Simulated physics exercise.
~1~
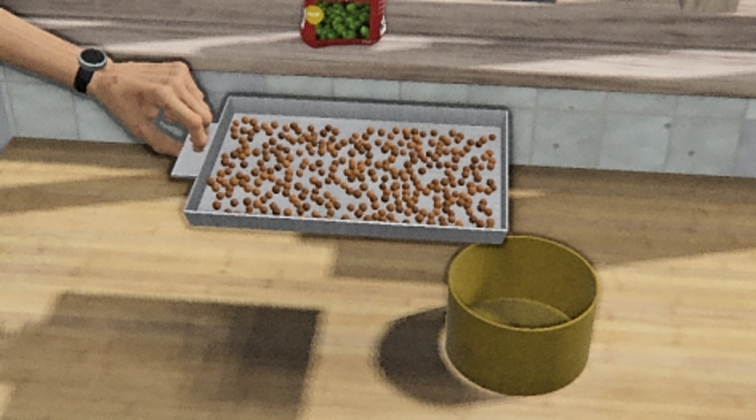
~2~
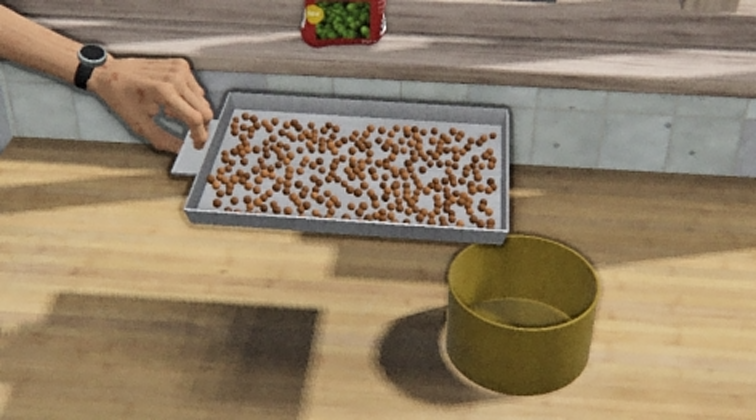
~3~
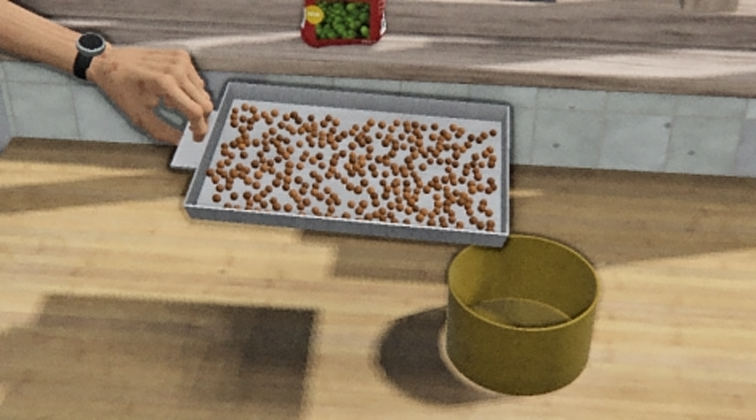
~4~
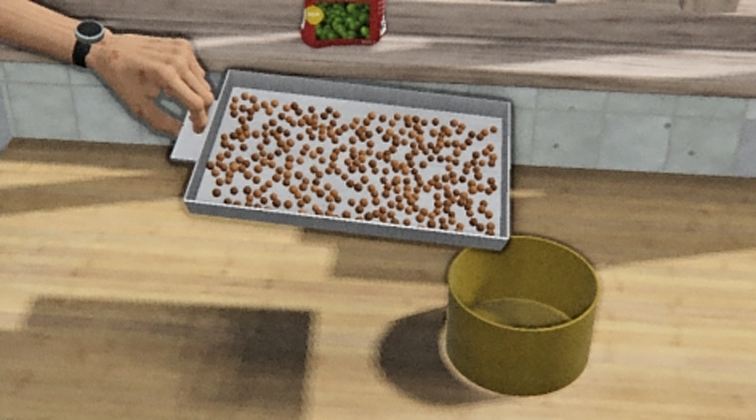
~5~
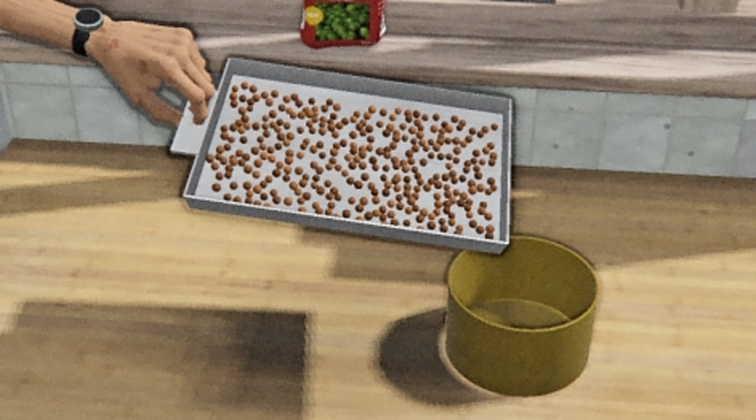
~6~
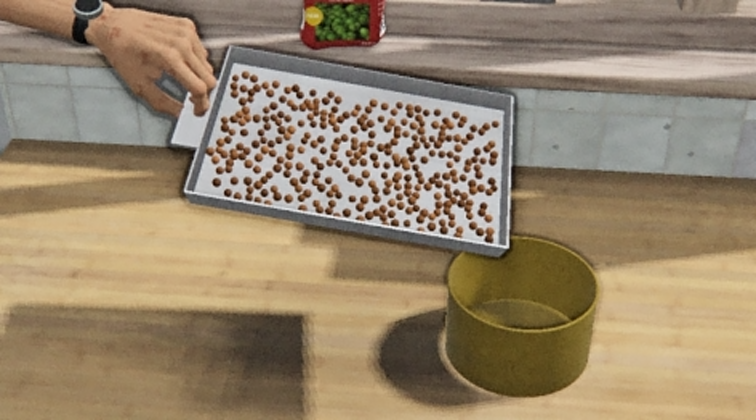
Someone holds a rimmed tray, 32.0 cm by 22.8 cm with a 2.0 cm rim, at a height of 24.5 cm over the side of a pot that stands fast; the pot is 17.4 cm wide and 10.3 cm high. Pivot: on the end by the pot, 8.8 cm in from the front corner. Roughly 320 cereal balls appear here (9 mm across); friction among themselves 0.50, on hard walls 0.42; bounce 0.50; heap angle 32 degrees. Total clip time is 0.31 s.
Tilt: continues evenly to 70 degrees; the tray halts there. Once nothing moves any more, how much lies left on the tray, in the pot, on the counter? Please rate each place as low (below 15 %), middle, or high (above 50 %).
Left on the tray: High, pot: Low, counter: Low.
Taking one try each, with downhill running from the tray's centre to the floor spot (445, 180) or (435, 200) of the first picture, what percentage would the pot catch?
Approximately 0 percent, then 0 percent.
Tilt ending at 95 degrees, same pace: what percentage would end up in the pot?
That would be around 5 percent.
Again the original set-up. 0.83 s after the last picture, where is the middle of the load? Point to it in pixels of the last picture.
Approx. (424, 193).
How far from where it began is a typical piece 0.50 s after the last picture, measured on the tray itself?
Displacement on the tray: About 6 cm.
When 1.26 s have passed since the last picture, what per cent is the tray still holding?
It comes to near 95 per cent.
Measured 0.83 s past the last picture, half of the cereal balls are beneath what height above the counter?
Roughly 28 centimetres.
Then, 0.50 s after the last picture, tilt 40 degrees; the tray holds 100 %, the pot 0 %.
Then, 0.83 s after the last picture, tilt 58 degrees; the tray holds 100 %, the pot 0 %.
Then, 1.26 s after the last picture, tilt 70 degrees; the tray holds 95 %, the pot 0 %.
In the end, tray 95 %, pot 0 %, counter 5 %.
